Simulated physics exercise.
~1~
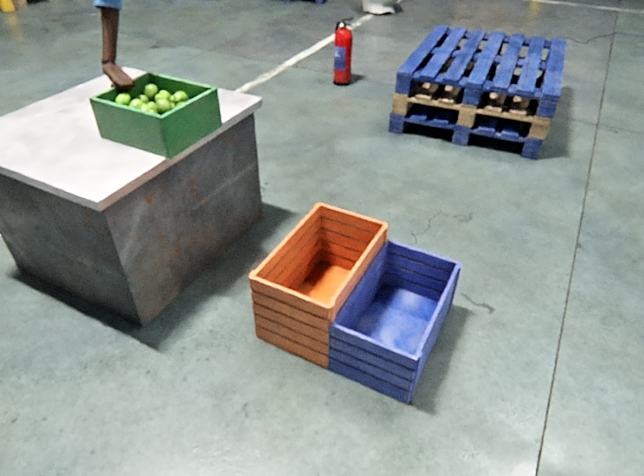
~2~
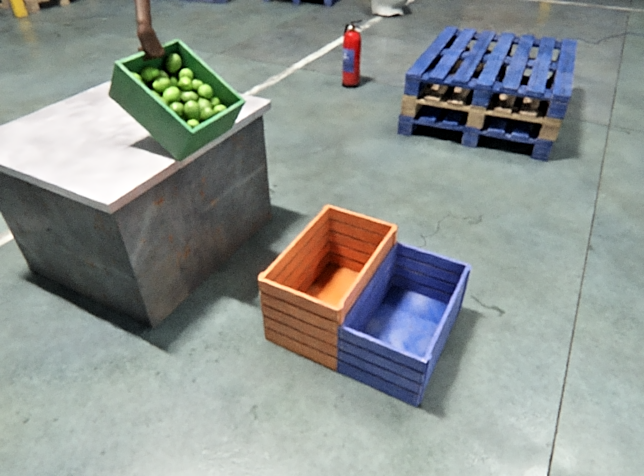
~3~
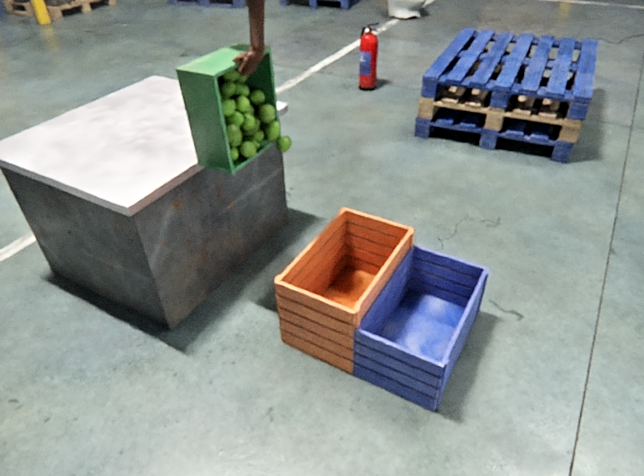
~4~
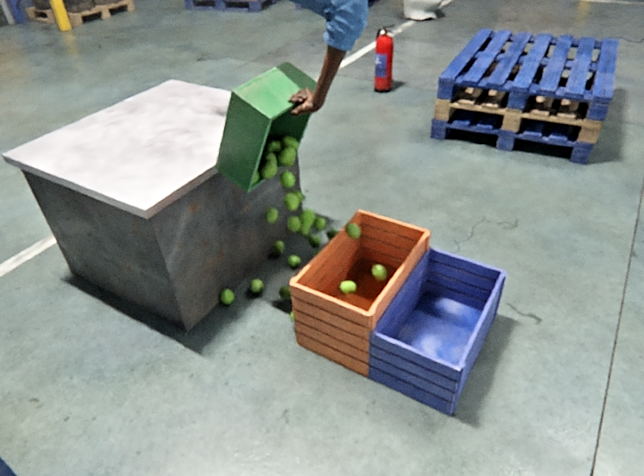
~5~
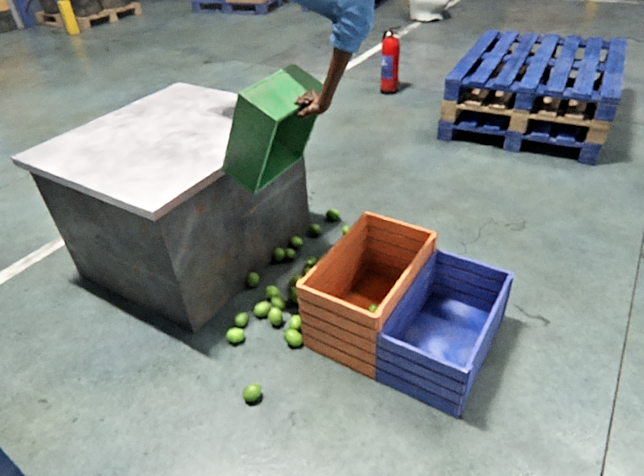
A hand tipped a green crate of limes over the edge of a bench, and most tumbled onto the floor in front of an orange crate, with only a few dropping inside, while the blue crate beside it stayed empty.
